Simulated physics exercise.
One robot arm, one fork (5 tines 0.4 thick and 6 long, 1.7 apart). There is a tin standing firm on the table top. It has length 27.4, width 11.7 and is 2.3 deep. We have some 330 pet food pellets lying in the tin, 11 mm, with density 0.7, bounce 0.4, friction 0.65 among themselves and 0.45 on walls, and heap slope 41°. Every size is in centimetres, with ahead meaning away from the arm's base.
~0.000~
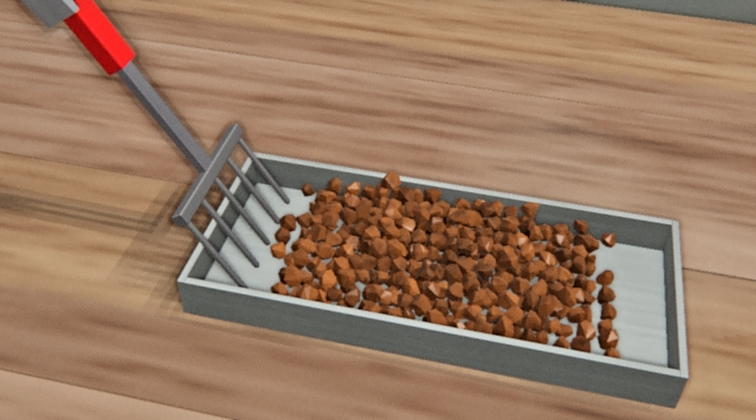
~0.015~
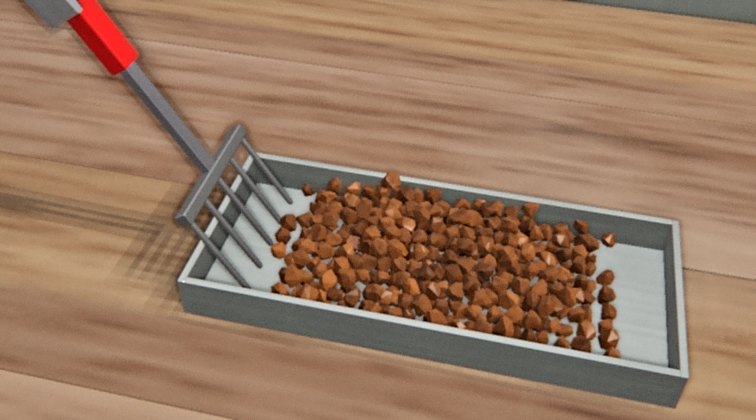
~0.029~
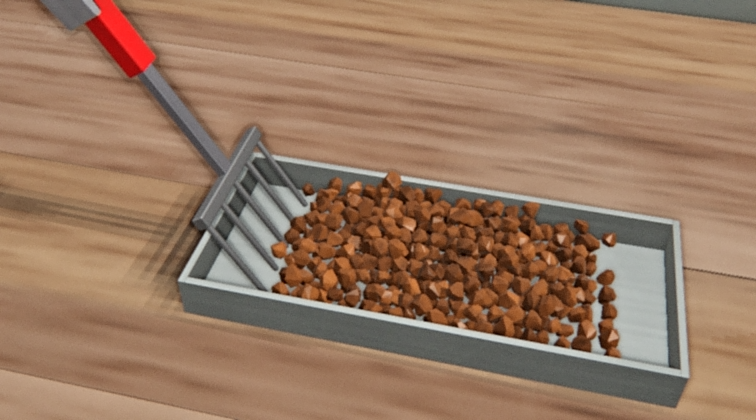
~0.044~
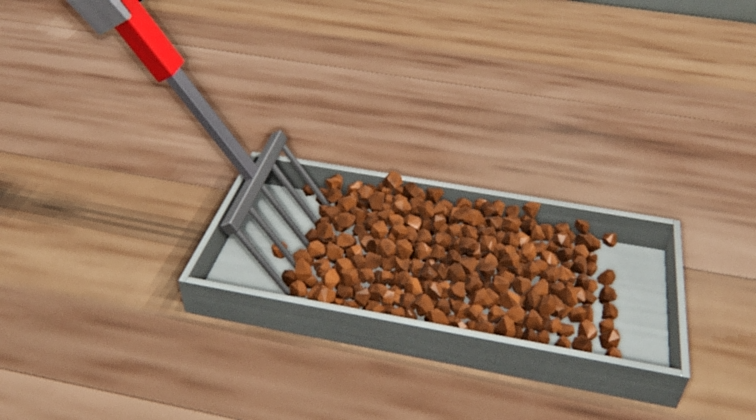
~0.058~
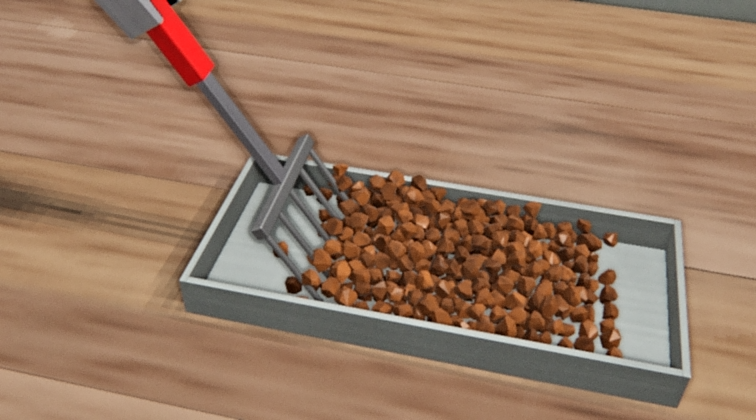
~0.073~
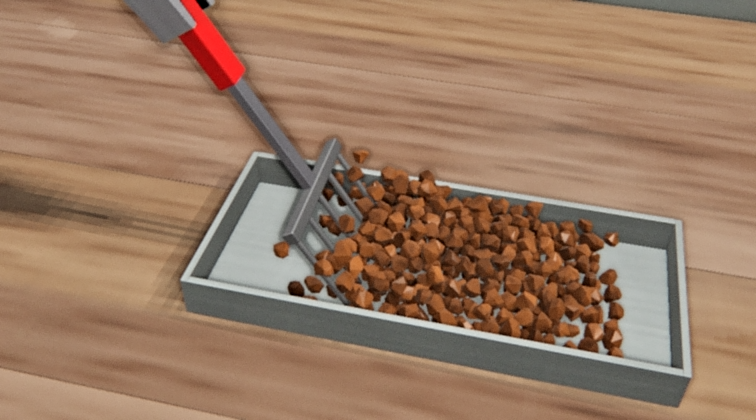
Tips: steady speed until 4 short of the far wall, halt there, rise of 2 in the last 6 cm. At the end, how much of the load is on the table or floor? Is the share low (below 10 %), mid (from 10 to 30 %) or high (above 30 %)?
High.
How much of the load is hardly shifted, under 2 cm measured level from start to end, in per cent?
Result: Close to 10 per cent of the load.
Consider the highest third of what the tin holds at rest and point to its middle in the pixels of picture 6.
It is centred near (630, 278).
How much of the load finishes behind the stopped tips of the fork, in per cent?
About 35 percent of the load.
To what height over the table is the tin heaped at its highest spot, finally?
3.5 cm or so.
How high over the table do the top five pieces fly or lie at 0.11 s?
Height: Close to 6 cm.
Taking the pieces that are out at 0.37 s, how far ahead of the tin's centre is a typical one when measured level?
Roughly 24 centimetres.
After 0.11 s, sloping 57°, highest piece 7 above the table; 327 in the tin, 1 in flight or on the tool.
After 0.15 s, sloping 57°, highest piece 8 above the table; 321 in the tin, 1 on the table or floor, 6 in flight or on the tool.
After 0.37 s, sloping 57°, highest piece 13 above the table; 181 in the tin, 103 on the table or floor, 44 in flight or on the tool.
After 1.07 s, sloping 57°, highest piece 3 above the table; 181 in the tin, 147 on the table or floor.
At rest, 181 in the tin, 147 on the table or floor. That is 45 % on the table or floor.
